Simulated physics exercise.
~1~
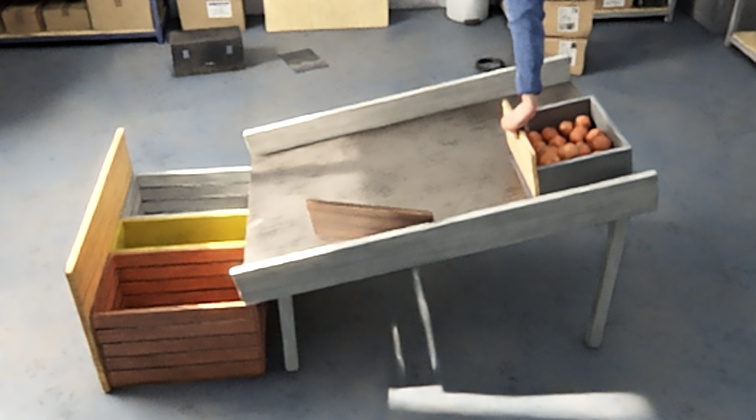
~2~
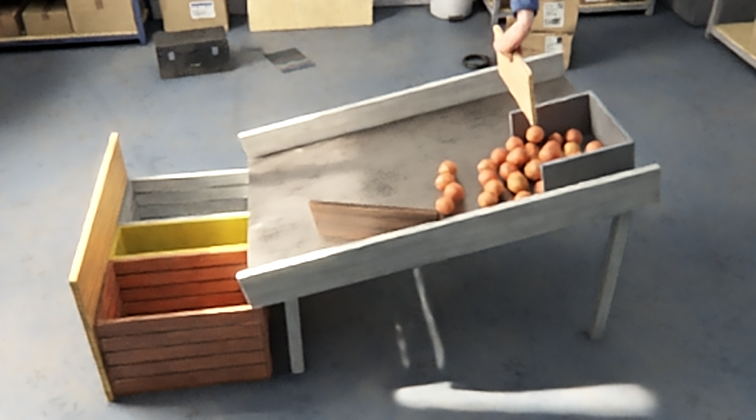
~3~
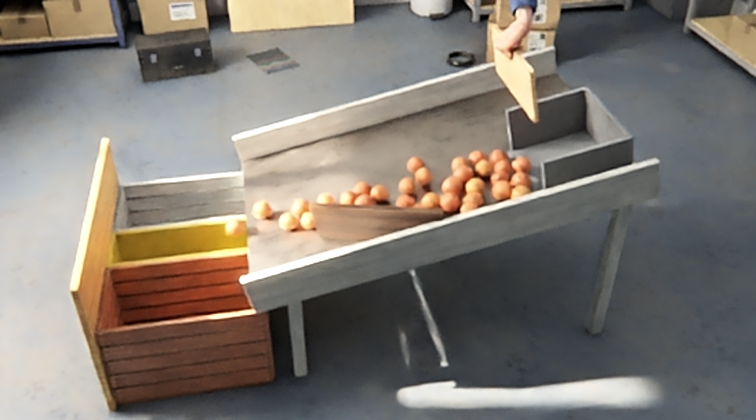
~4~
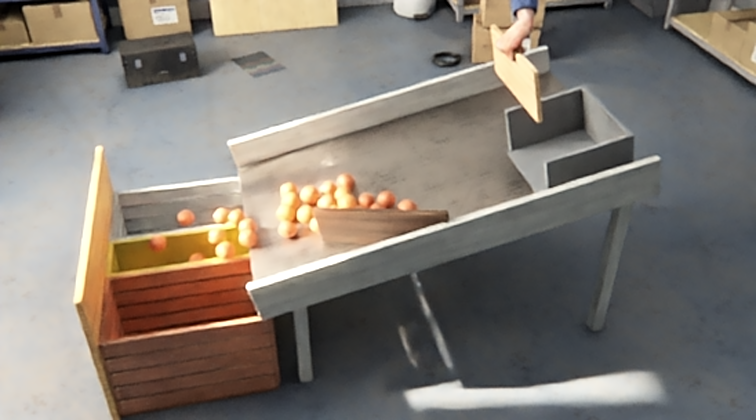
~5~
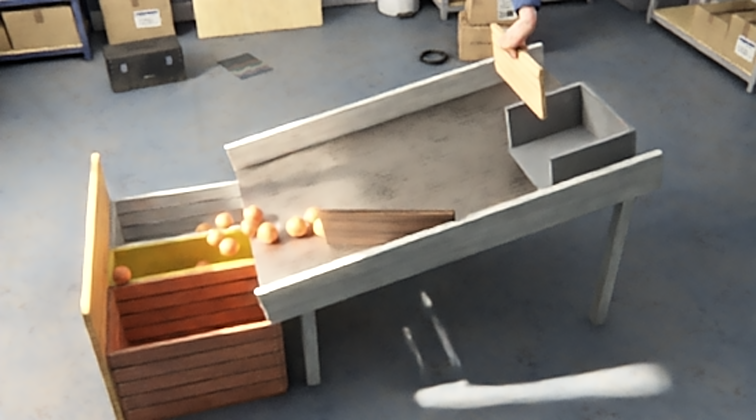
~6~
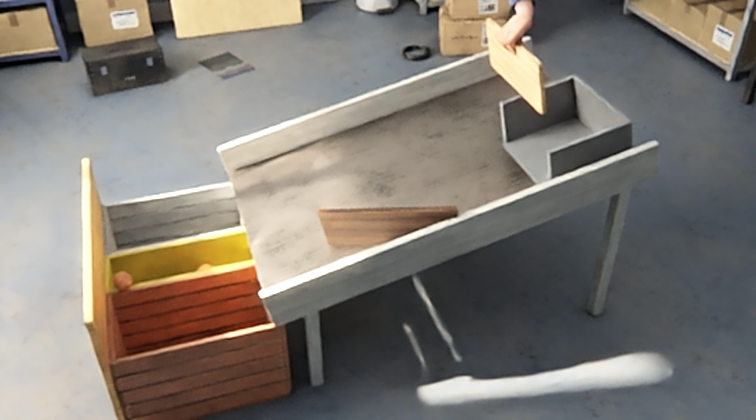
Oranges rolling down a sloping table past an angled board after a hand lifts the gate, dropping mostly into the yellow tub.
